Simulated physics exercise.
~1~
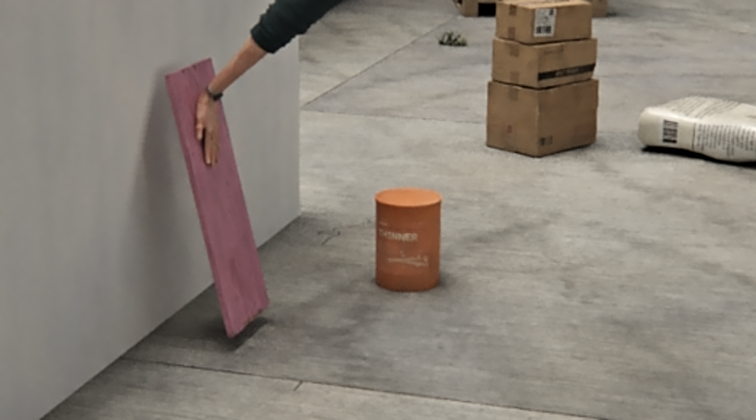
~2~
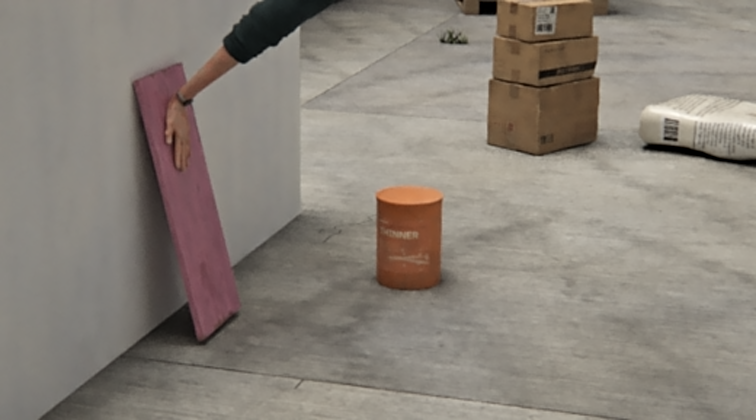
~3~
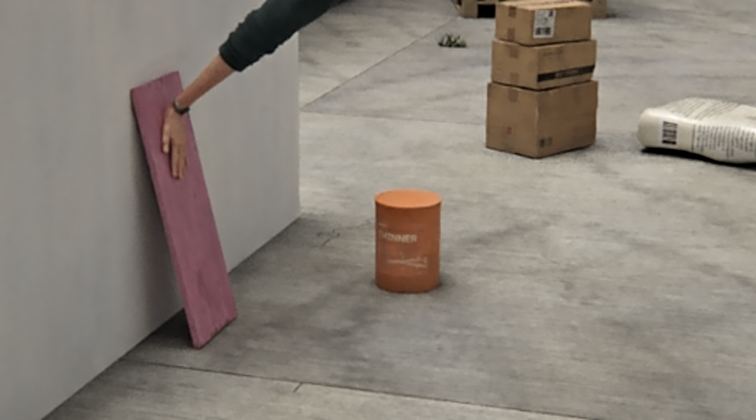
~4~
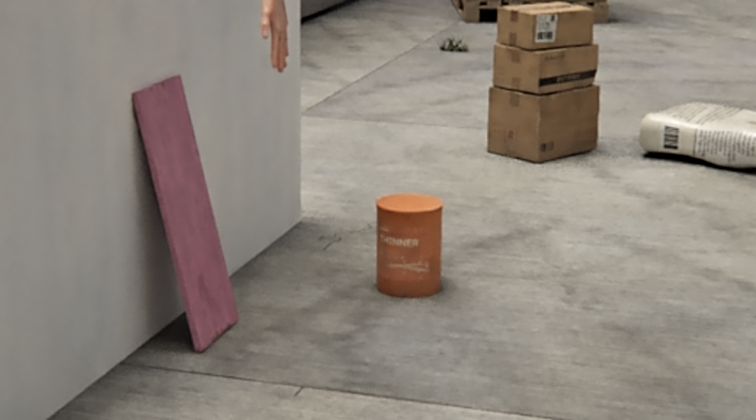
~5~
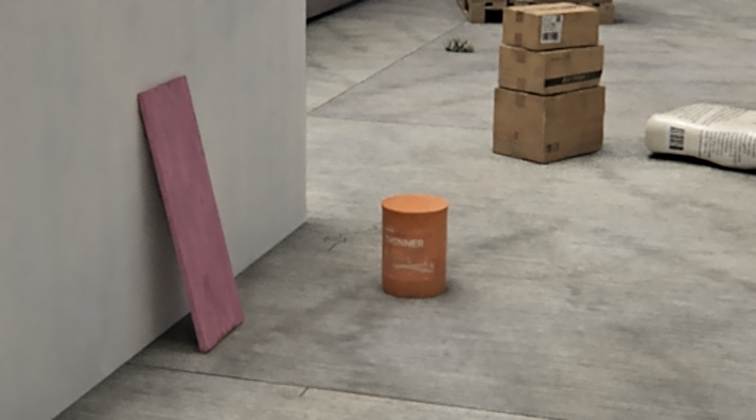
The clip opens on a hand in a dark green sleeve holding a long pink board upright at a slant beside a pale wall, with an orange pail standing on the grey concrete floor nearby. Stacked cardboard boxes and a pale sack sit farther back. The hand moves the board left and tips its top against the wall, then presses it there as it settles slightly lower. The fingers let go, and the hand draws back up and out of view. The board stays leaning against the wall, and the pail remains standing where it was.
